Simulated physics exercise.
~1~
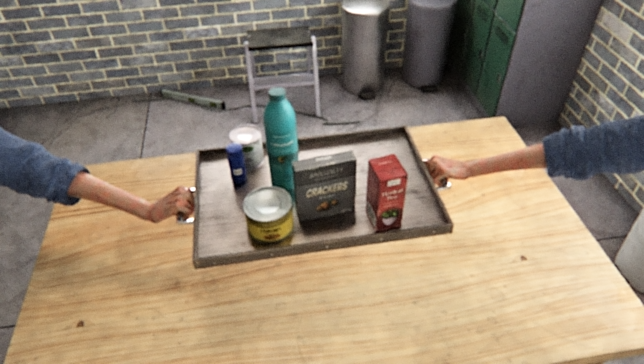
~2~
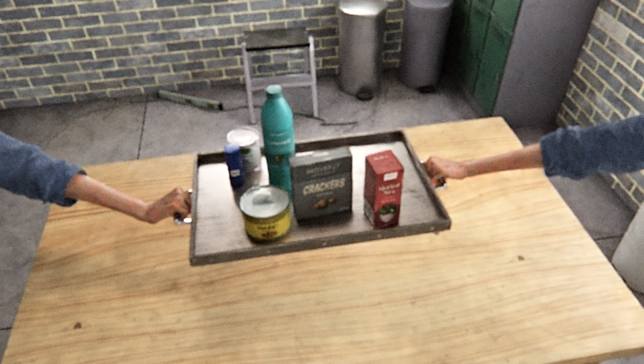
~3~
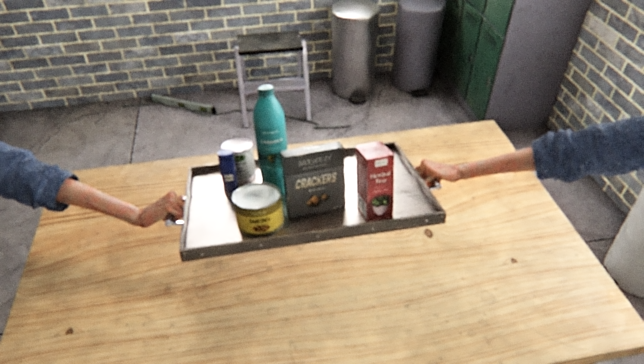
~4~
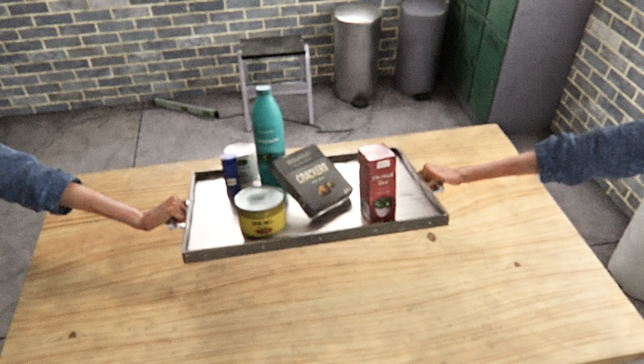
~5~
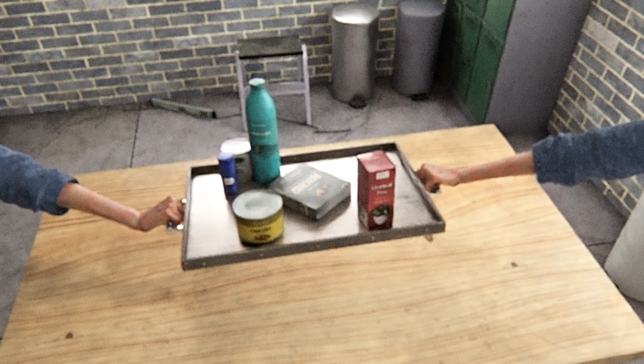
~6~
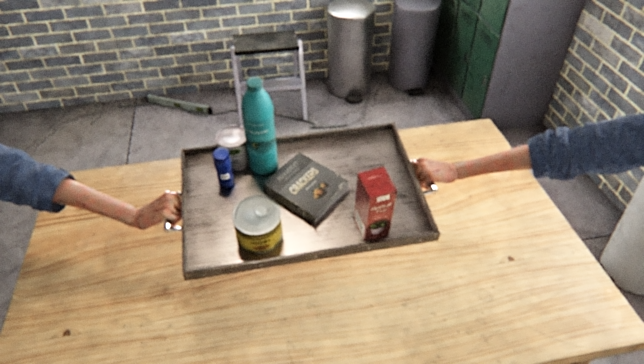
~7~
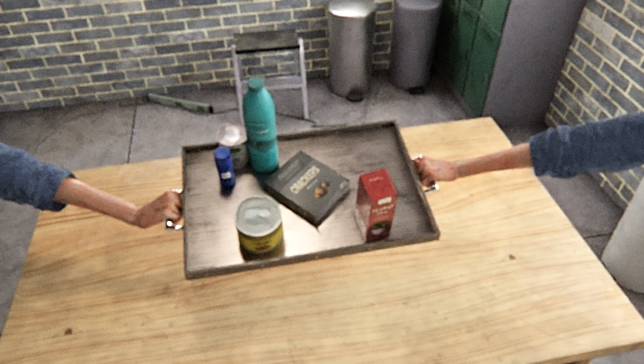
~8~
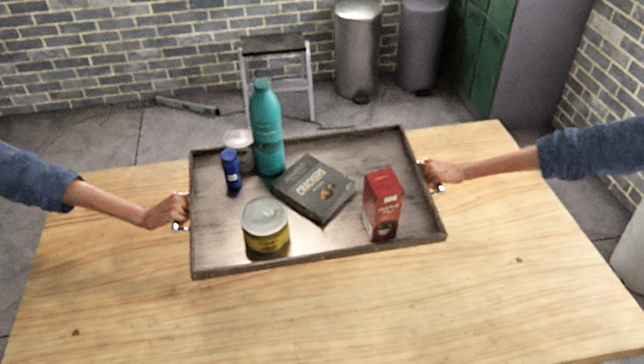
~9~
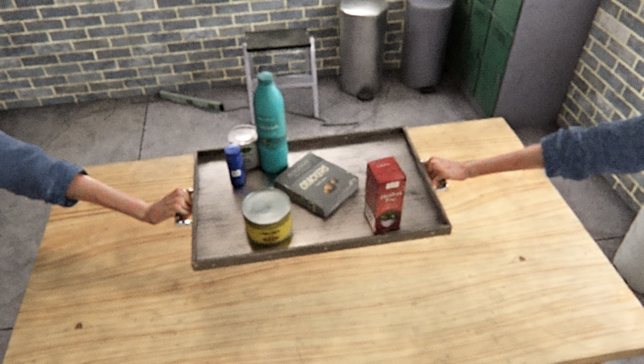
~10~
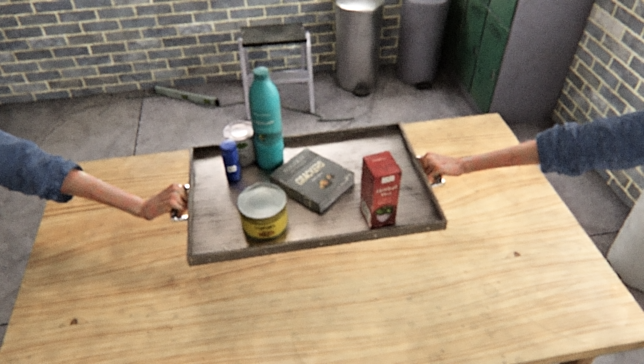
A metal tray with a low rim is held above a wooden table by two hands, one at each side, carrying a turquoise bottle, a grey cracker packet, a red carton, a yellow tub, a white tin and a small blue shaker. The hands tip the far edge down, and the upright packet topples backwards onto the tray. They then swing the tray the other way, lowering the near edge, and pause before bringing it back to level. At the end the packet lies flat on the tray, while the bottle and carton still stand.
